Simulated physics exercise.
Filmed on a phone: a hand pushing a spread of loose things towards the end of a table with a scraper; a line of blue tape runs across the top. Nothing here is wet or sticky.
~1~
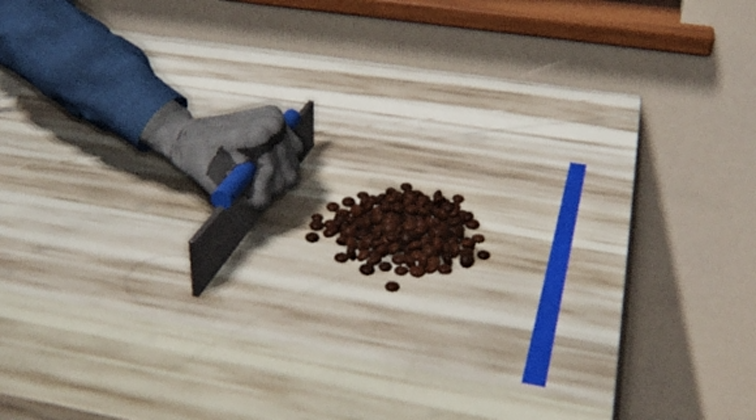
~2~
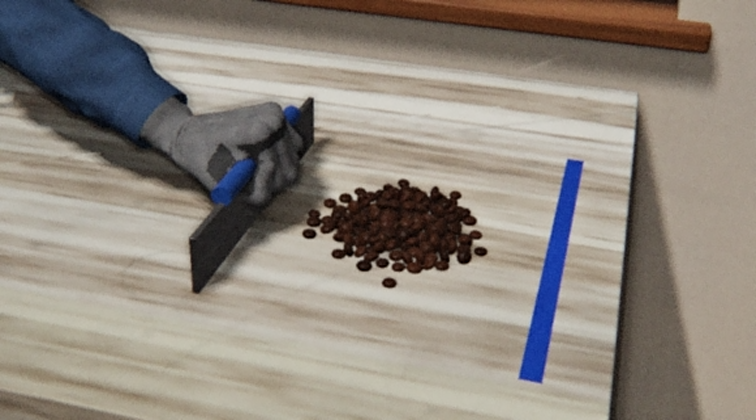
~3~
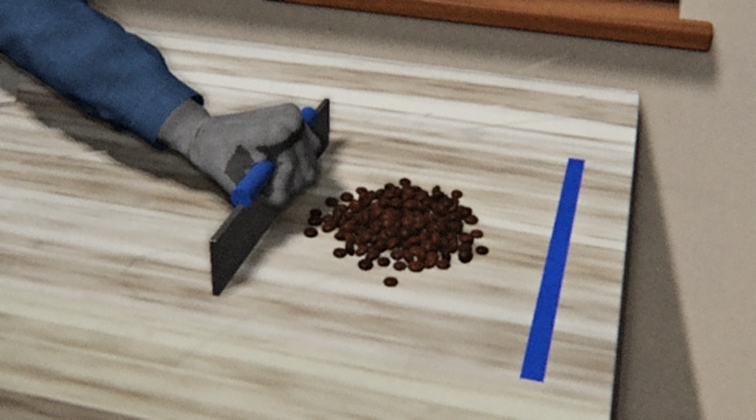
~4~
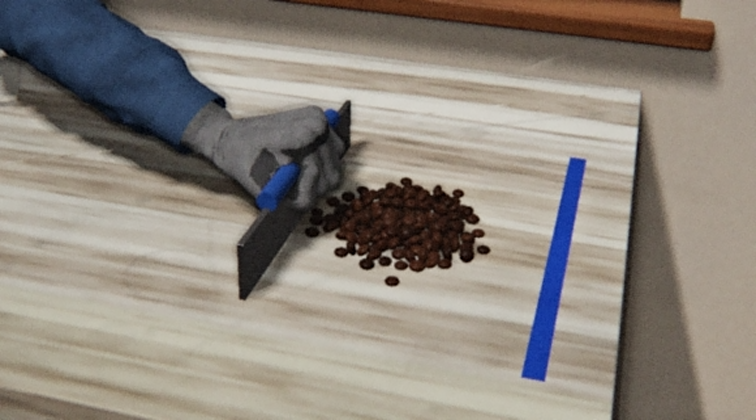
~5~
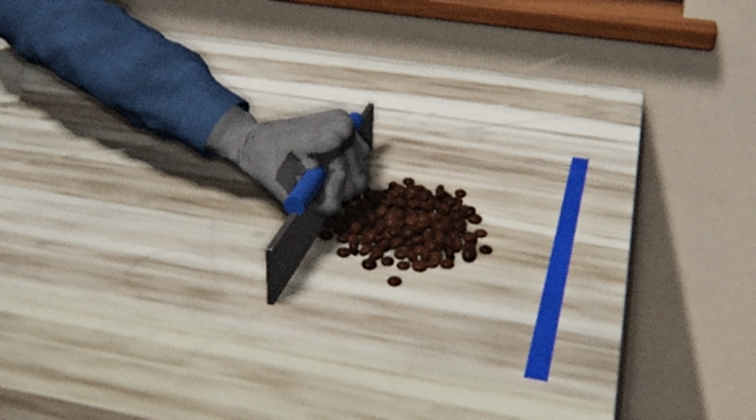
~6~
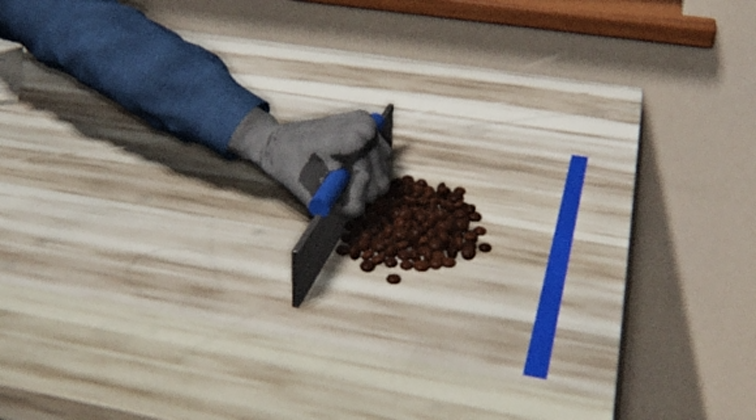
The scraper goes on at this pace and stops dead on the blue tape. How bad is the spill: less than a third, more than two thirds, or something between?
Lost: From one third to two thirds of the heap.
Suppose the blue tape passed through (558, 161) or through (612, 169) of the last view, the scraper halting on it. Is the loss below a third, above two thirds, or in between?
The first try: Less than a third. The second: Beyond two thirds.
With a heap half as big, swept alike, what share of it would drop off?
About 30 per cent.
Shortly afterwards, scraper still moving, near (466, 184); heap all on the table, its front near (580, 253).
Next, scraper stopped at the blue tape; heap near a third over the edge.
Some moments later, scraper stopped at the blue tape; heap near half over the edge.
In the end, scraper stopped at the blue tape; heap near half over the edge.
